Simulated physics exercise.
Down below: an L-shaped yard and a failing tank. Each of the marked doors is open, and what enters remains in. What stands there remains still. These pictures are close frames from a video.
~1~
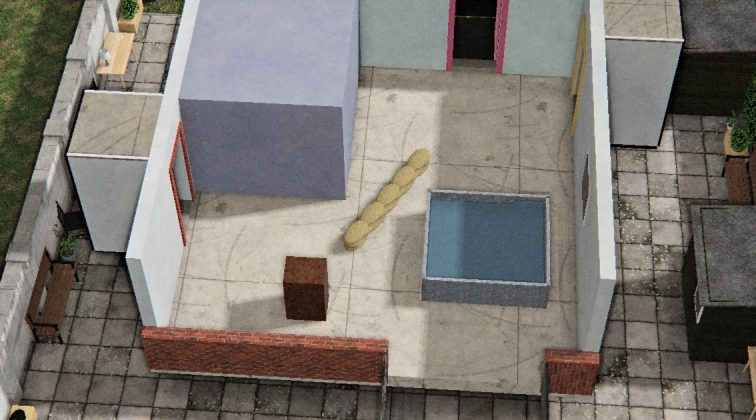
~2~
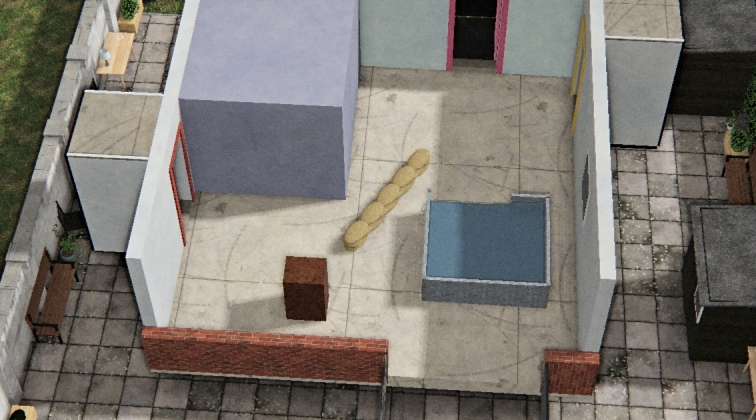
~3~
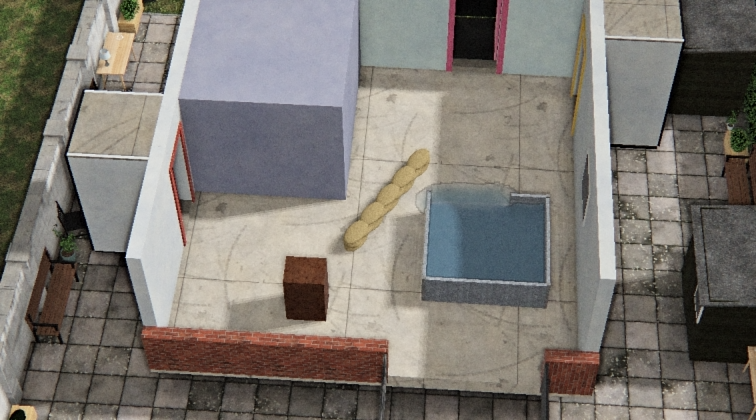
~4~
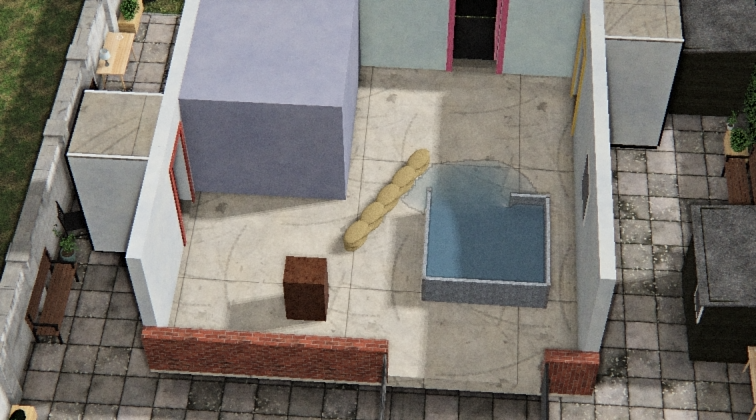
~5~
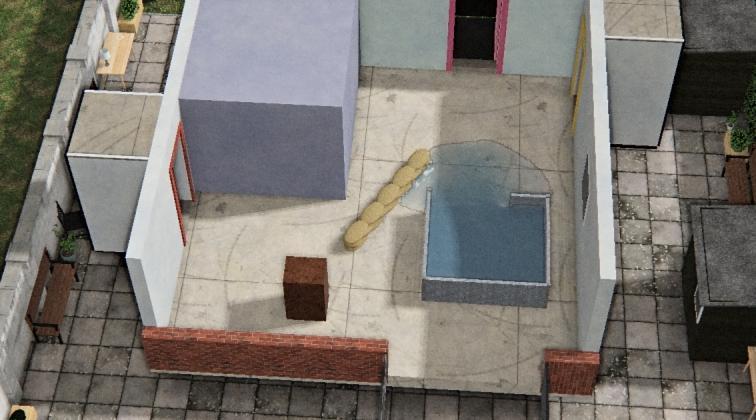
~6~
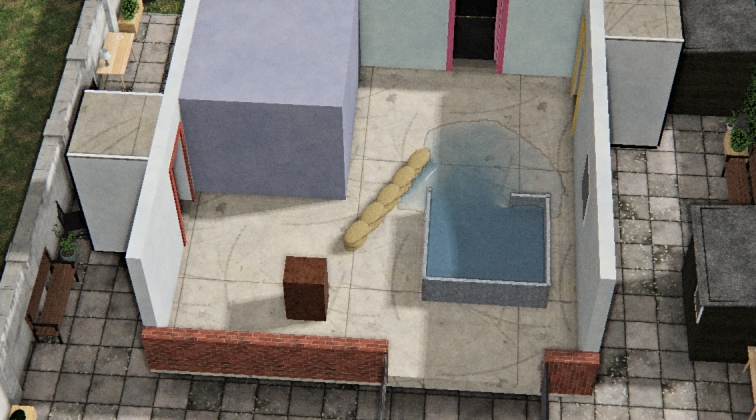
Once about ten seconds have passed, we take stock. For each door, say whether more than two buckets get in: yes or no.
Pink door: Yes; red door: No; yellow door: Yes.
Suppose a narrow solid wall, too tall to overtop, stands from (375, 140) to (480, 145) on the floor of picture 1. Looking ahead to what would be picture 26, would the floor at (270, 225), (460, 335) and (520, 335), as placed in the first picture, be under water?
First spared, then spared, then spared.
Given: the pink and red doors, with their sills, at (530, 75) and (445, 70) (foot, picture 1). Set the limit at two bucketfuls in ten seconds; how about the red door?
The red one exceeds it.
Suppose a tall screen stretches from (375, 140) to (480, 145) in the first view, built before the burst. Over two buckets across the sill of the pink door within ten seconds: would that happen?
One by one: Pink keeps below it.
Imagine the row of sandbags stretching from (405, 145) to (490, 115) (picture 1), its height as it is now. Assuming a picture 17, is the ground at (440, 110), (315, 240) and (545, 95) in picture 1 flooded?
First spot stays unwetted, second stays unwetted, third gets soaked.
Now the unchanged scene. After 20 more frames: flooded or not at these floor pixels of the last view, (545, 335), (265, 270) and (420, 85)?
Lab note, in the order given: Unwetted, unwetted, wet through.
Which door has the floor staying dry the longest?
From what the pictures show, it's the one in red.
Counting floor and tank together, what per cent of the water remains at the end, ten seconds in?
Estimate: 84 per cent.
A moment on, water covers 30 % of the floor; the pink door under two buckets in, the red door not reached, the yellow door wet at the sill, nothing in.
Next, water covers 35 % of the floor; the pink door over two buckets in, the red door not reached, the yellow door wet at the sill, nothing in.
Then, water covers 45 % of the floor; the pink door far over two buckets in, the red door not reached, the yellow door over two buckets in.
Later, water covers 60 % of the floor; the pink door far over two buckets in, the red door not reached, the yellow door far over two buckets in.
In the end, water covers 85 % of the floor; the pink door far over two buckets in, the red door wet at the sill, nothing in, the yellow door far over two buckets in.
